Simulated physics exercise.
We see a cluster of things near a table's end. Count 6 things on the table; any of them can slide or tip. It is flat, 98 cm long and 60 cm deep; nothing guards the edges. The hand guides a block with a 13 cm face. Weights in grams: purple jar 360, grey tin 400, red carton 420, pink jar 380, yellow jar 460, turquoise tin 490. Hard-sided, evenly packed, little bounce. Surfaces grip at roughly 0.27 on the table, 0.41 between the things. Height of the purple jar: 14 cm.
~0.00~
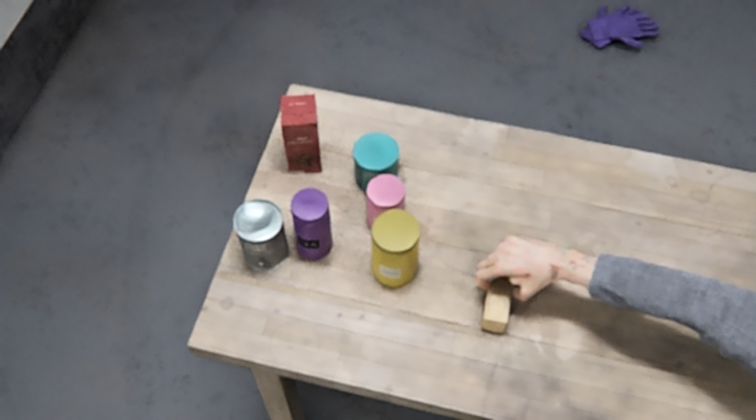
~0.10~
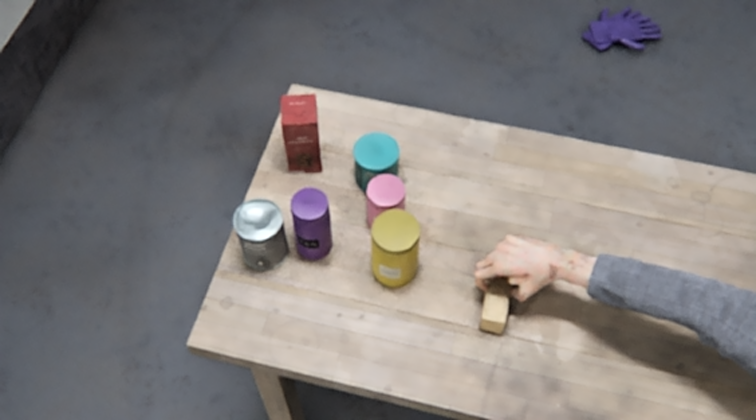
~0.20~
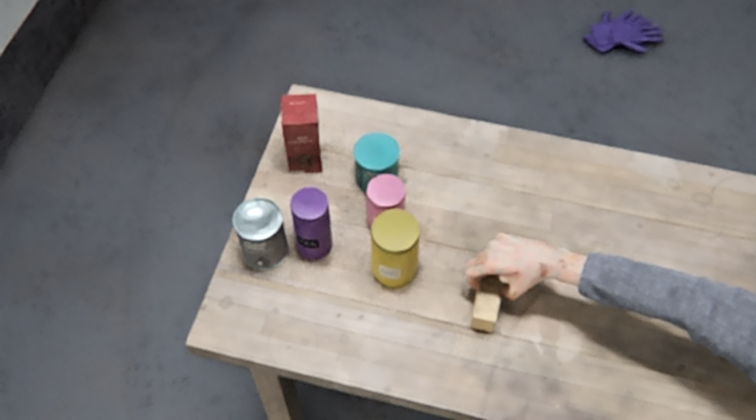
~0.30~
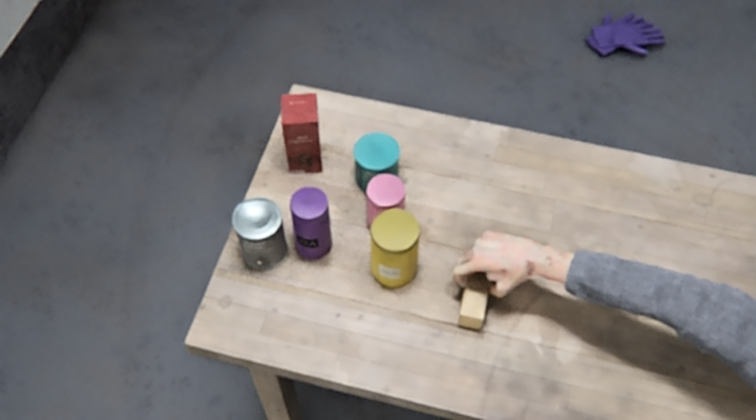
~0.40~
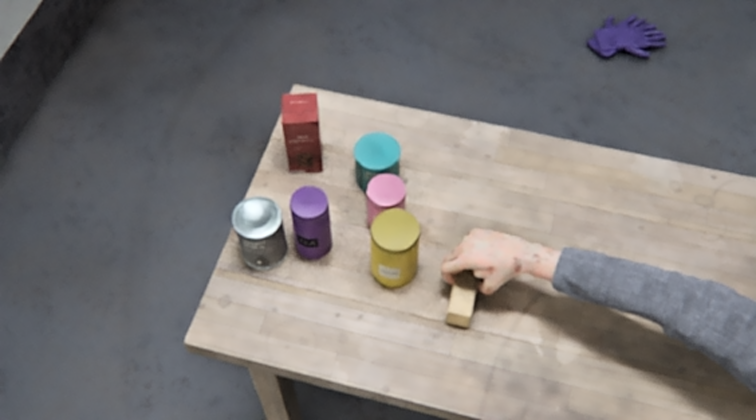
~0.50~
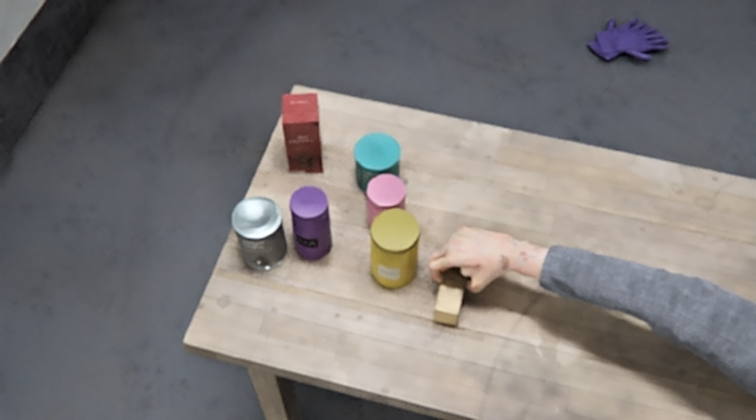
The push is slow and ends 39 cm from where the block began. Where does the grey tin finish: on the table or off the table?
The grey tin falls off the table.
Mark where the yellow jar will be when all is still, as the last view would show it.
Near (252, 215).
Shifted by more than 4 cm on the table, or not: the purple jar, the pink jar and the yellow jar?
The purple jar leaves its spot; the pink jar holds its spot; the yellow jar leaves its spot.
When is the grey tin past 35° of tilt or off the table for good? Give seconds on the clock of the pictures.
At about 1.9 s.
Around 1.50 s, 29 cm of push; grey tin shifted 3 cm near (244, 233); yellow jar shifted 16 cm; purple jar shifted 8 cm.
Around 2.20 s, 39 cm of push; grey tin now off the table; purple jar shifted 16 cm; yellow jar shifted 26 cm.
Finally (2.6 s), off the table, grey tin; not toppled but over 4 cm from the start, purple jar and yellow jar; the other 3 still in place (within 4 cm).
